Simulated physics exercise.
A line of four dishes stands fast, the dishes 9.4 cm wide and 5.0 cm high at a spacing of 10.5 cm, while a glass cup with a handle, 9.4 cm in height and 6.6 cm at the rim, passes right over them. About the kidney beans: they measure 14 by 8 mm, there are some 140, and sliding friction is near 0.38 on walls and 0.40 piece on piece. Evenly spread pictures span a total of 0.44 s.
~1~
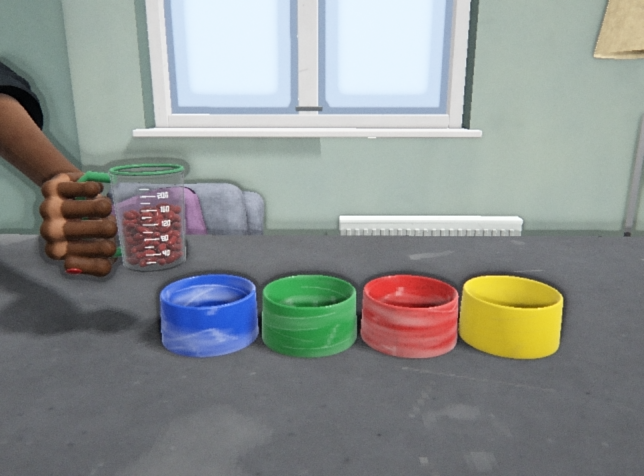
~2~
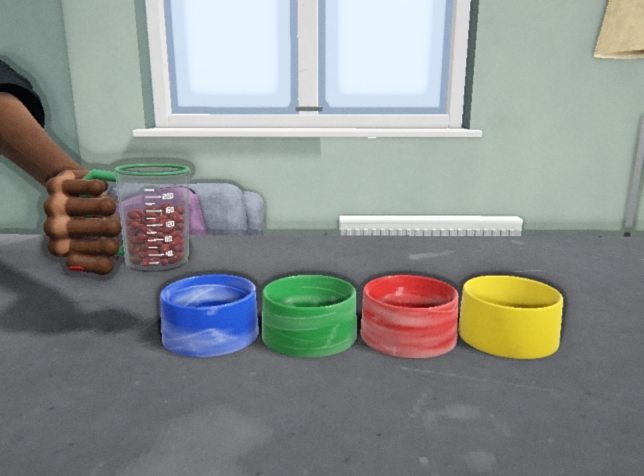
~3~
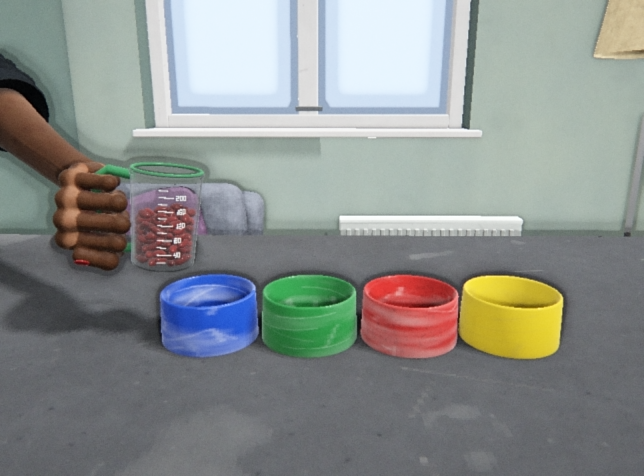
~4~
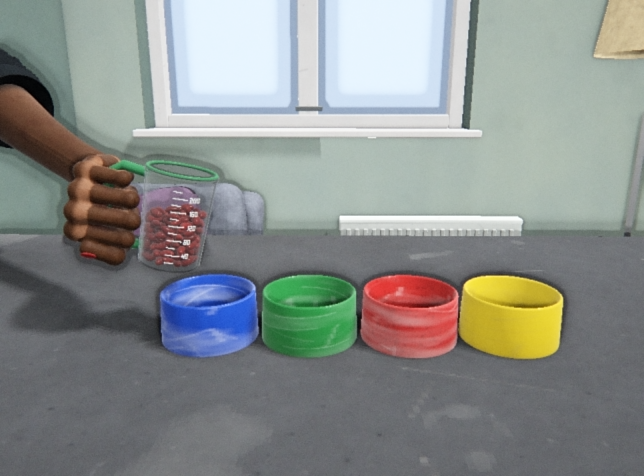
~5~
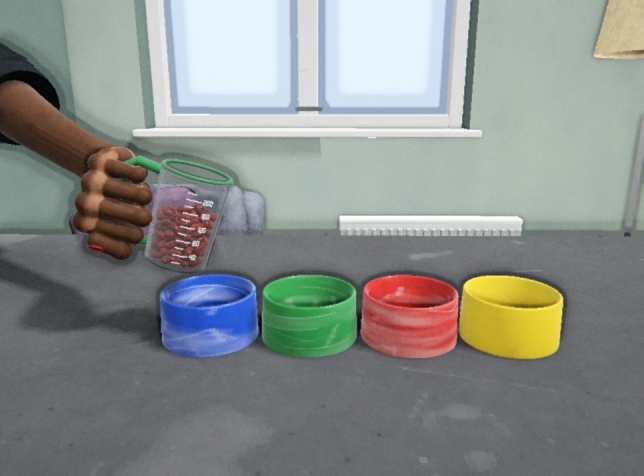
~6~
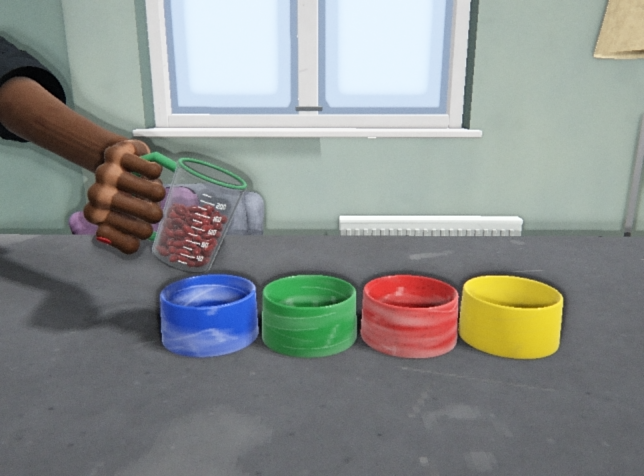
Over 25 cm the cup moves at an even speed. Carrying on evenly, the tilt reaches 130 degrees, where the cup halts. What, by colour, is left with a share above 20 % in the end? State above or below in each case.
In each case: Red dish above, blue dish below, green dish below, yellow dish below, counter below.
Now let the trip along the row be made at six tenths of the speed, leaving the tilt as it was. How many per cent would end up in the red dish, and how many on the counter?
Then: Red 0; counter 20.
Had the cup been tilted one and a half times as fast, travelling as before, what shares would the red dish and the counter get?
Shares - red: 60, counter: 30.
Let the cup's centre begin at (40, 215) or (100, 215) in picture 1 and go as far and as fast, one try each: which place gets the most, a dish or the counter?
The biggest share goes to green on the first try and red on the second.
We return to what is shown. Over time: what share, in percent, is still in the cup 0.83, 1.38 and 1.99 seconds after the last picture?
Close to 100, 90 and 0 per cent respectively.
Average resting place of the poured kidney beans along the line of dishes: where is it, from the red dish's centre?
About 2 cm to its right-hand side.
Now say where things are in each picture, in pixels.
In the first frame, cup at (151, 217), tilt 0 degrees, lip at (181, 170), moved 0.0 cm; middle of the pieces at (151, 236); blue dish at (209, 291); green dish at (309, 291); red dish at (410, 291); yellow dish at (512, 292).
In the second frame, cup at (155, 217), tilt 2 degrees, lip at (187, 171), moved 0.4 cm; middle of the pieces at (154, 236).
In the third frame, cup at (165, 217), tilt 7 degrees, lip at (201, 174), moved 1.4 cm; middle of the pieces at (162, 235).
In the fourth frame, cup at (176, 217), tilt 12 degrees, lip at (216, 178), moved 2.5 cm; middle of the pieces at (171, 235).
In the fifth frame, cup at (186, 217), tilt 18 degrees, lip at (231, 182), moved 3.5 cm; middle of the pieces at (179, 234).
In the sixth frame, cup at (197, 217), tilt 23 degrees, lip at (245, 187), moved 4.6 cm; middle of the pieces at (188, 233); blue dish at (209, 291); green dish at (309, 291); red dish at (410, 291); yellow dish at (512, 292).
Then, 0.83 s after the last picture, tilt 73 degrees; cup holds 100 %.
Then, 1.38 s after the last picture, tilt 106 degrees; cup holds 90 %, red 10 %.
Then, 1.99 s after the last picture, tilt 130 degrees; cup holds 0 %, red 90 %, yellow 5 %.
In the end, red 90 %, blue 0 %, green 0 %, yellow 5 %, counter 5 %.
